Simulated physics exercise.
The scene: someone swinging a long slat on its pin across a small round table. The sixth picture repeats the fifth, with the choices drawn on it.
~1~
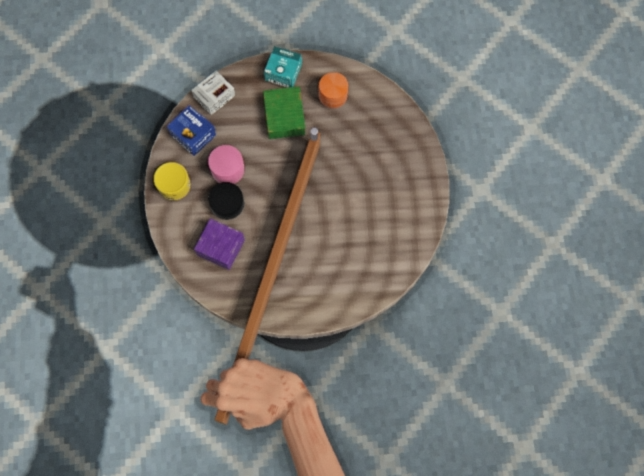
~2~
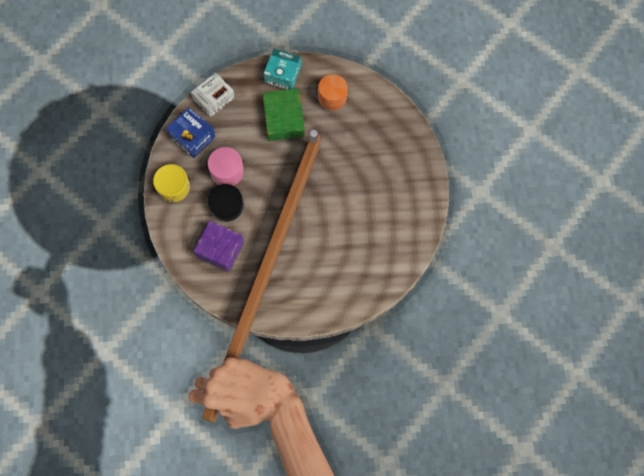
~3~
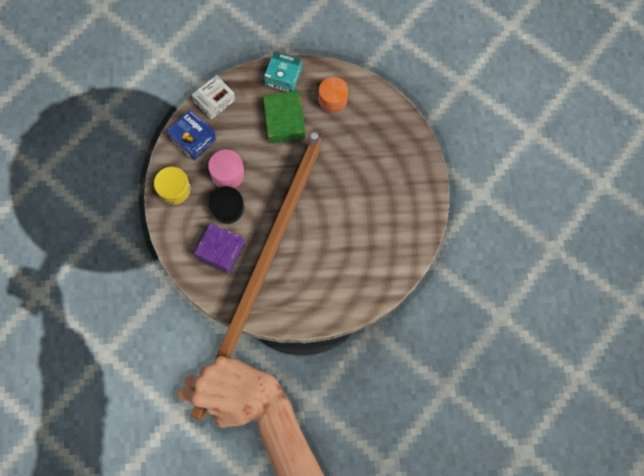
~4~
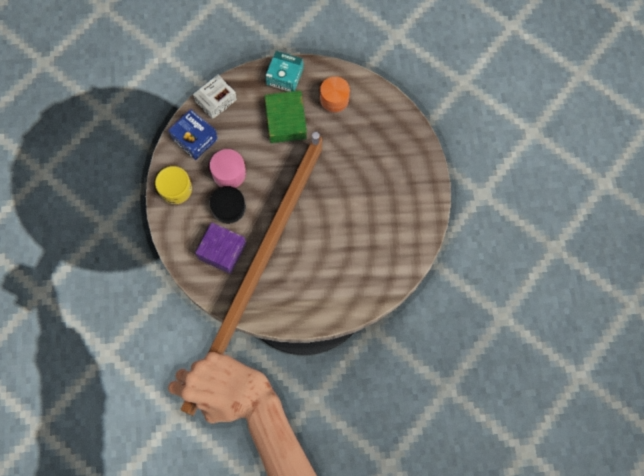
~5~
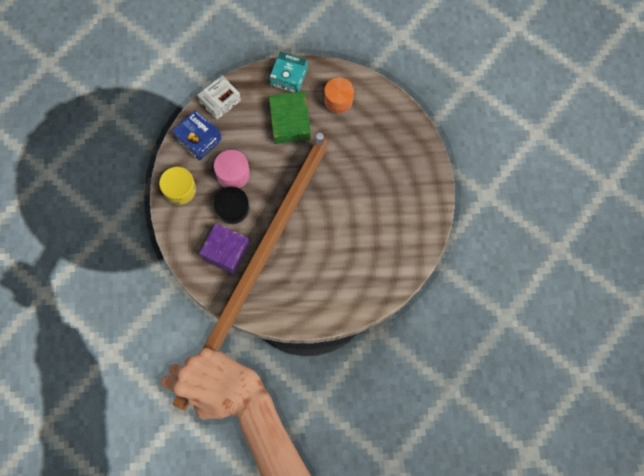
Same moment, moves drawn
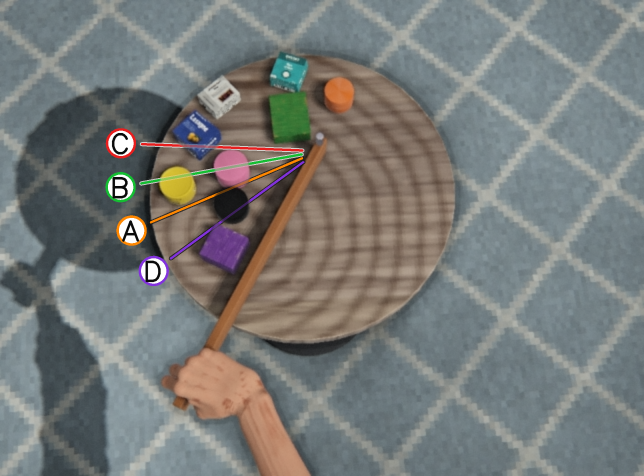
A long wooden slat swung a little to the left on its pin across a small round table as a hand pushed its lower end, narrowing the gap to the purple block among unmoved items.
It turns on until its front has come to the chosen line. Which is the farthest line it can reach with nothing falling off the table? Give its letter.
Nothing falls up to A.
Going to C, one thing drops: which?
The yellow tub.
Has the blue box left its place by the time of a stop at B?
By then, yes.
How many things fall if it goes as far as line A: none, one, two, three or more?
In all, none.
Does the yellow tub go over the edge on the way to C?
Yes.
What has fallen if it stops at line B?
It is the yellow tub.
On the marked copy, A at (228, 190); B at (222, 169); C at (222, 147); D at (238, 209).
With A. Early on, arm (254, 212); purple block (212, 233); white packet (219, 98).
Further on, arm (237, 194); yellow tub (174, 180); purple block (193, 205).
At the end, arm (230, 180); yellow tub (165, 159); purple block (185, 185); nothing has fallen.
As for the rest, B drops the yellow tub; C drops the yellow tub; D is safe but short.
